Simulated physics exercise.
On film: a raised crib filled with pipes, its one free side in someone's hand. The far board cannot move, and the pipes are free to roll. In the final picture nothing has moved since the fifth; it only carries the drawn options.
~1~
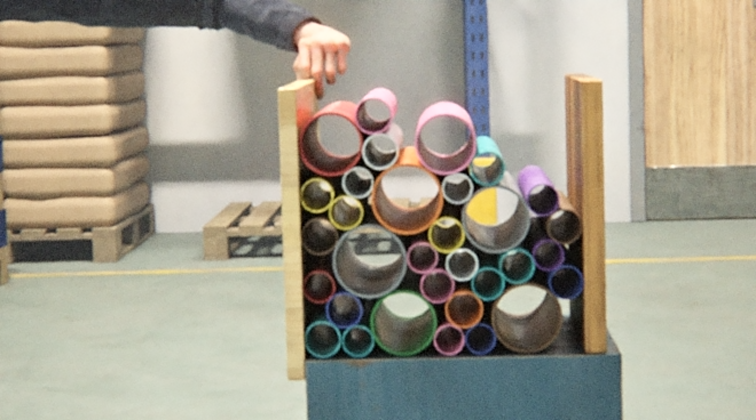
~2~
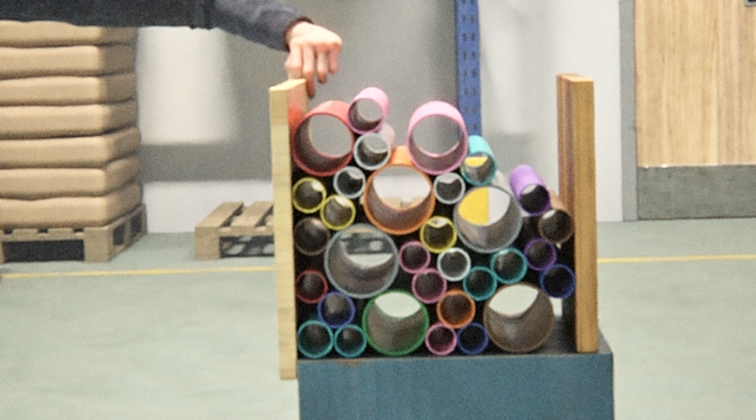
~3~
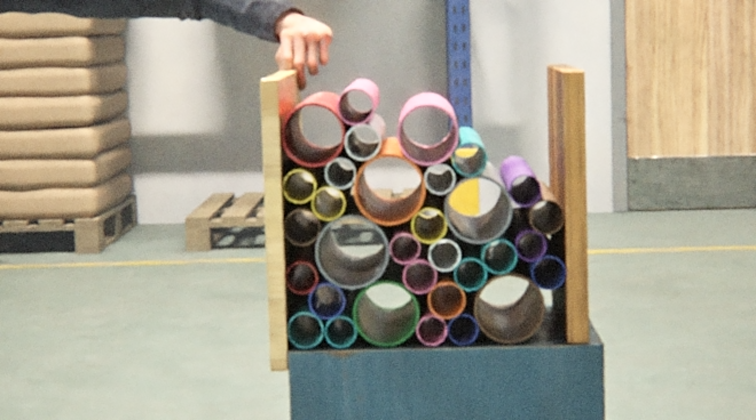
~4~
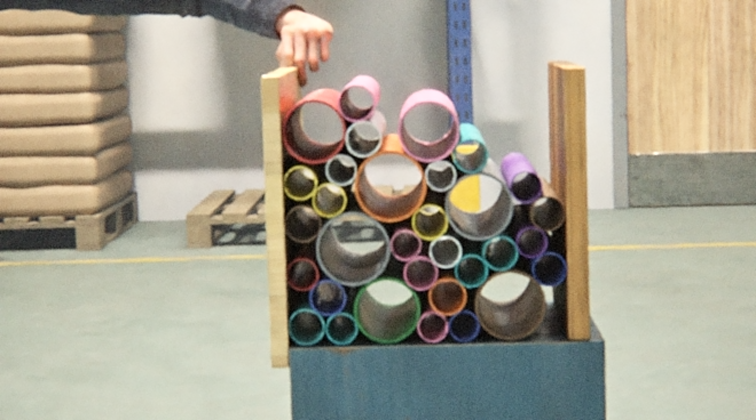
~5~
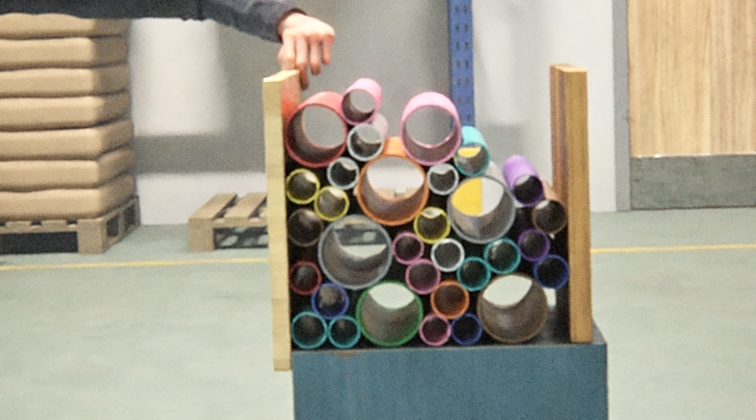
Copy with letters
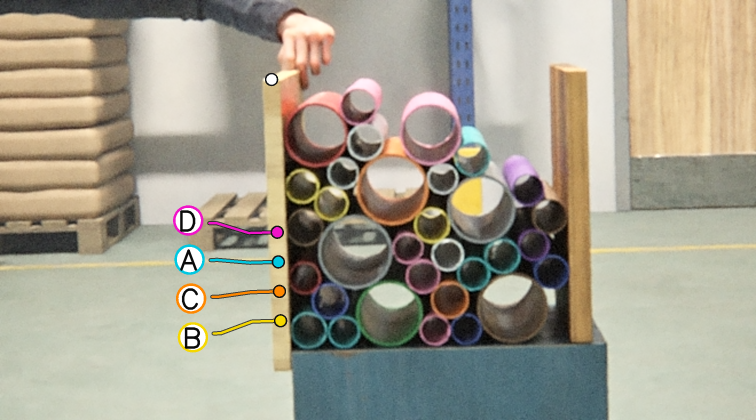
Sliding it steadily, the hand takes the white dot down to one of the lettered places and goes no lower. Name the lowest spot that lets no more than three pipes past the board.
No lower than D.
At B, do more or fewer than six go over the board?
It loses more than six.
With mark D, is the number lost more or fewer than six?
Fewer than six.
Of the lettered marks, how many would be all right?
One of them.
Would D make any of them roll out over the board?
At D: Yes.
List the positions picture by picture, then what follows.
Side board (304, 219); a turquoise pipe (323, 339); a brown pipe (527, 318), in the first frame.
A brown pipe (519, 317); a pink pipe (429, 286), in the second frame.
A yellow pipe (329, 203); a grey pipe (479, 209), in the third frame.
A brown pipe (548, 213); a turquoise pipe (471, 156), in the fourth frame.
Side board (290, 210); a turquoise pipe (309, 330); a brown pipe (513, 308), in the fifth frame.
On the marked copy, A at (278, 262); B at (280, 321); C at (279, 292); D at (277, 232); the white dot at (271, 80).
Taking D. A third of the way, top of the board (284, 147).
Two thirds of the way, top of the board (287, 225).
When it is over, top of the board (287, 231), two out over the board.
As for the rest, A four out over the board; B more than three out over the board; C more than three out over the board.
